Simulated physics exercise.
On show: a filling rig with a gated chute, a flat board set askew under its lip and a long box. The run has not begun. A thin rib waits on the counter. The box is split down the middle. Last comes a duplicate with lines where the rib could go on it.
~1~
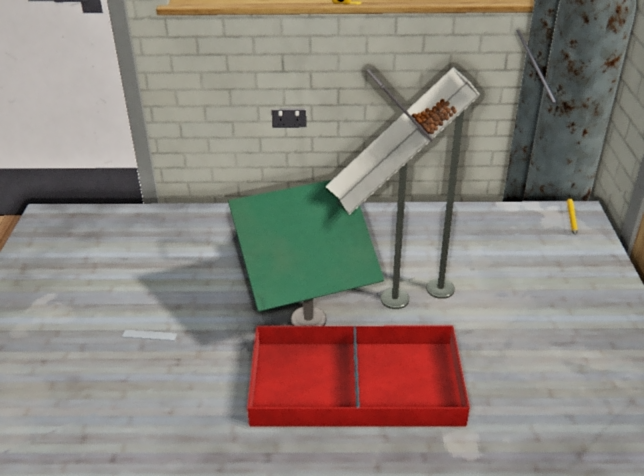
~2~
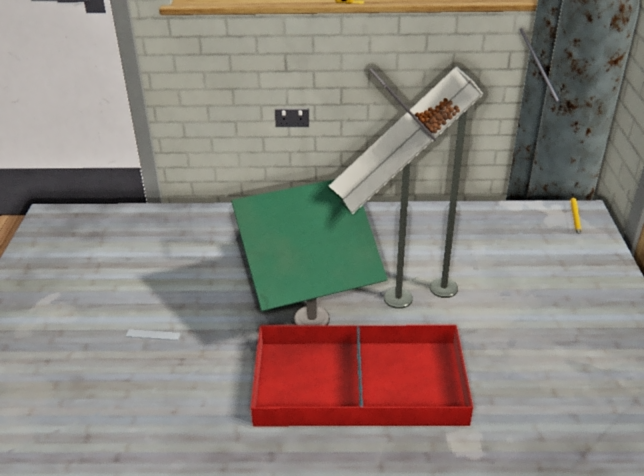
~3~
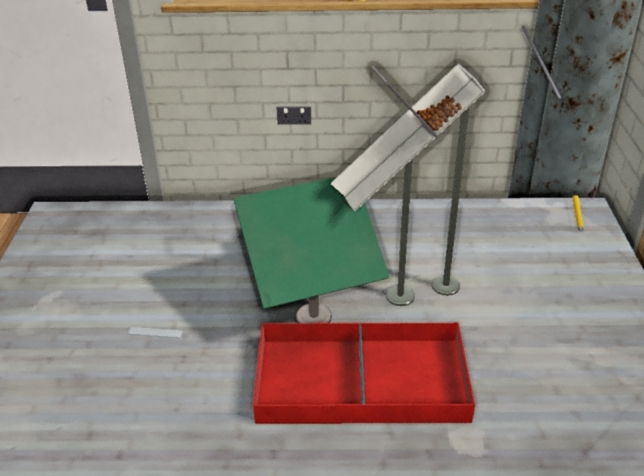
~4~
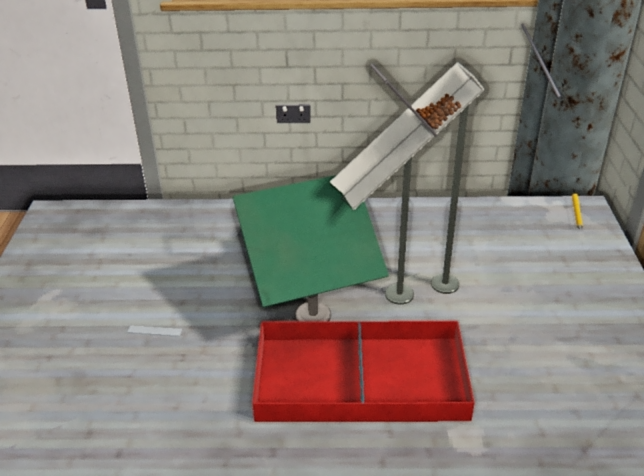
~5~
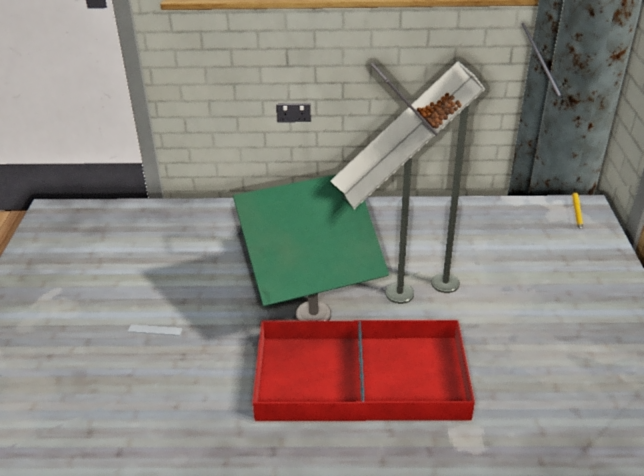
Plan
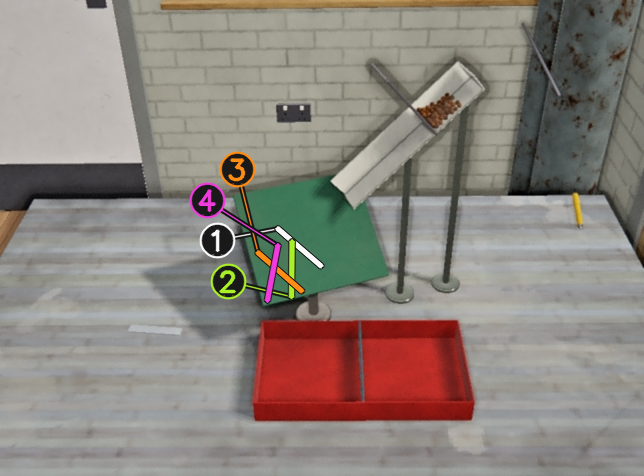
The clip opens on a grey counter where small brown pieces sit high in a slanted white chute, above a tilted green board and a red box split into two sections. The view shifts very slightly at first, then stays nearly still, while the pieces and everything else remain in place.
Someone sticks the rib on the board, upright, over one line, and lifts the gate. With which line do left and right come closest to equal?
The answer is line 1.
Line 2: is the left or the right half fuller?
Left.
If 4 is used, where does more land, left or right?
Left.
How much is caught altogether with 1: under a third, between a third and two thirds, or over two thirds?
Over two thirds.
On the marked copy, line 1 from (277, 228) to (320, 265); line 2 from (292, 241) to (291, 296); line 3 from (258, 252) to (301, 290); line 4 from (277, 245) to (267, 299).
With 1, of what is caught, about half in the left half, about half in the right.
With 2, of what is caught, all in the left half, none in the right.
With 3, of what is caught, all in the left half, none in the right.
With 4, of what is caught, all in the left half, none in the right.
